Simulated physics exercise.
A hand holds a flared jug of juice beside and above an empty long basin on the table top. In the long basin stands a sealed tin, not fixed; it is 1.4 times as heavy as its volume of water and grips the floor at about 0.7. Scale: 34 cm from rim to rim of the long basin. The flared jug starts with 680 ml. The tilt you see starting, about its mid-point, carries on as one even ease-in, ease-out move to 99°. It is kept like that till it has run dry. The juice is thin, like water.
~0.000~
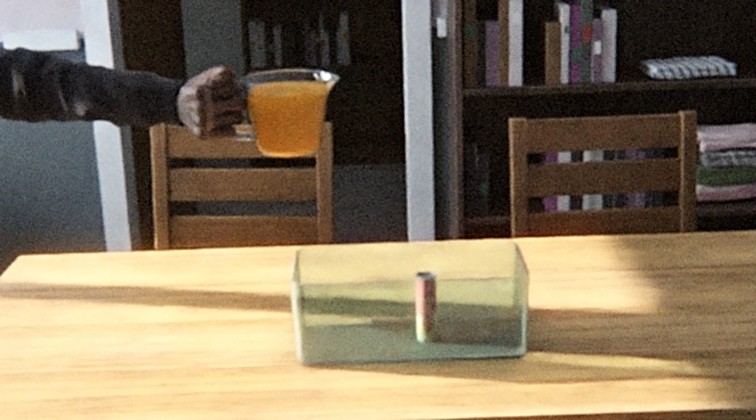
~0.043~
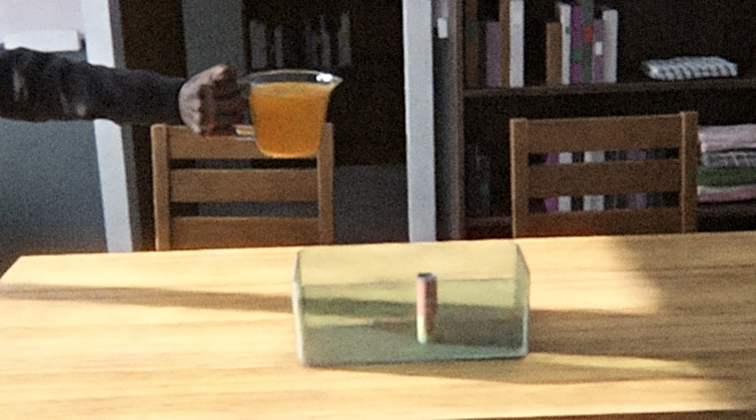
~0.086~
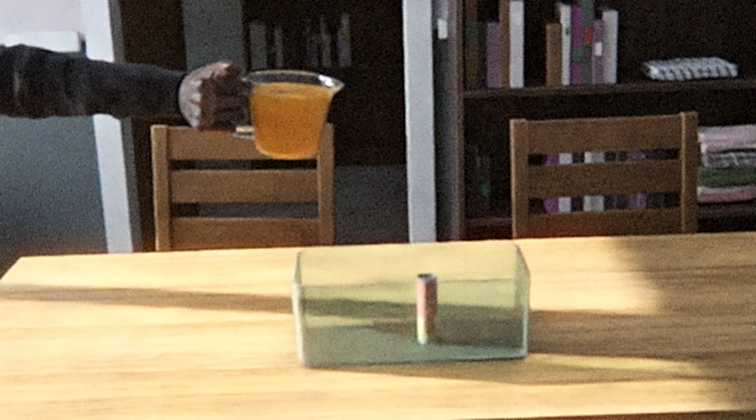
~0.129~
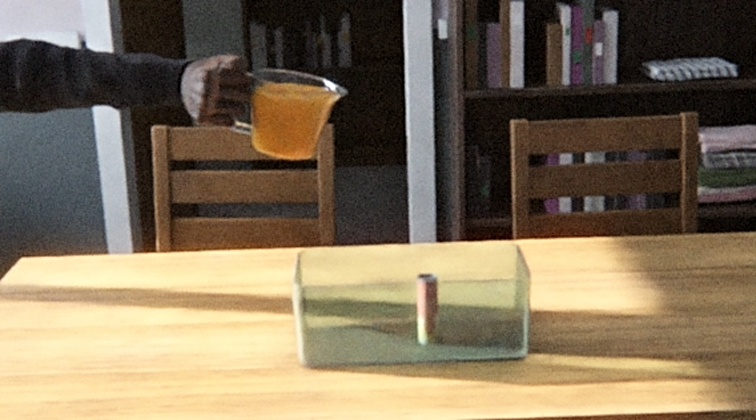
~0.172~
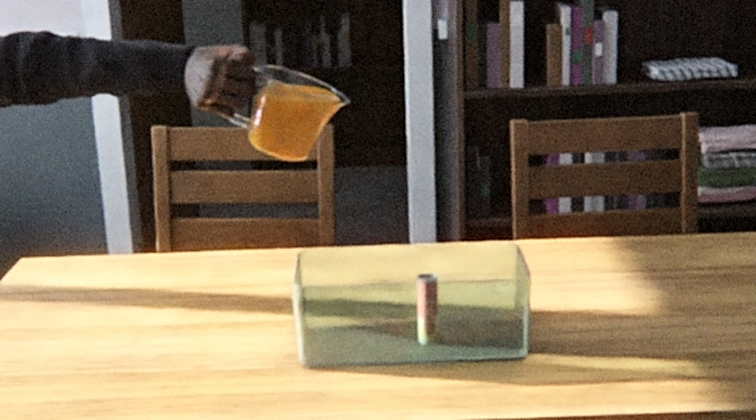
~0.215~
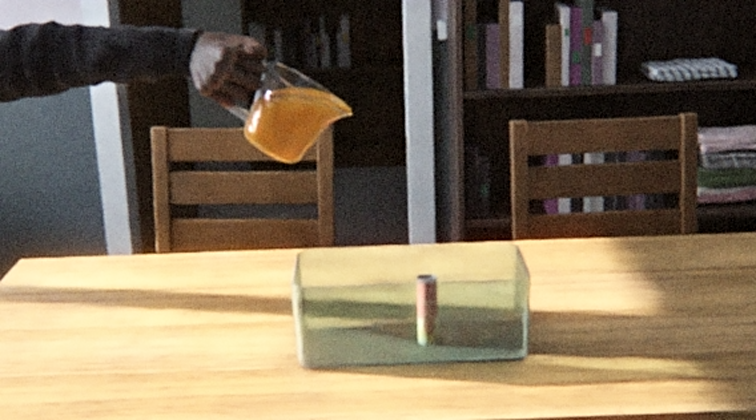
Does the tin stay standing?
The tin topples.
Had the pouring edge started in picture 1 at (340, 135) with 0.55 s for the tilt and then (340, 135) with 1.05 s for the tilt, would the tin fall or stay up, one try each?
First it remains upright; then it stays up.
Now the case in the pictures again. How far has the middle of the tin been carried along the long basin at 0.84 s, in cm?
Some 9 cm.
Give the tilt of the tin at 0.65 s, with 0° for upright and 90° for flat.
Near 15° from upright.
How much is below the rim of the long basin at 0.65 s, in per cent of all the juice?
About 68 per cent.
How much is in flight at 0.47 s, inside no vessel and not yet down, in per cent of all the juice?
Near 48 in a hundred.
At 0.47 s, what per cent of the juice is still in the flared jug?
About 42 per cent.
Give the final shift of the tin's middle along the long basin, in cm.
Some 8.5 cm.
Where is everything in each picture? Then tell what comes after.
In the first frame, it leans 0°; its right rim is at (340, 77); the juice meets the walls at (247, 89) and (328, 87); the long basin's rim runs from (294, 267) to (523, 259); the tin's top is at (426, 278).
In the second frame, it leans 2°; its right rim is at (342, 79); the juice meets the walls at (249, 90) and (330, 88).
In the third frame, it leans 6°; its right rim is at (345, 84); the juice meets the walls at (251, 90) and (331, 90).
In the fourth frame, it leans 13°; its right rim is at (348, 92); the juice meets the walls at (254, 89) and (335, 93).
In the fifth frame, it leans 22°; its right rim is at (351, 102); the juice meets the walls at (257, 92) and (340, 96).
In the sixth frame, it leans 33°; its right rim is at (352, 114); the juice meets the walls at (257, 100) and (349, 107); 1 per cent is over the edge.
After 0.47 s the tilt is 93° and 42 per cent is still to pour; the tin stands where it began.
After 0.65 s the tilt is 99° and 8 per cent is still to pour; the tin leans 15°.
After 0.84 s the tilt is 99° and 1 per cent is still to pour; the tin lies on its side.
After 1.05 s the tilt is 99° and 0 per cent is still to pour; the tin lies on its side.
In the end the tin lies on its side.
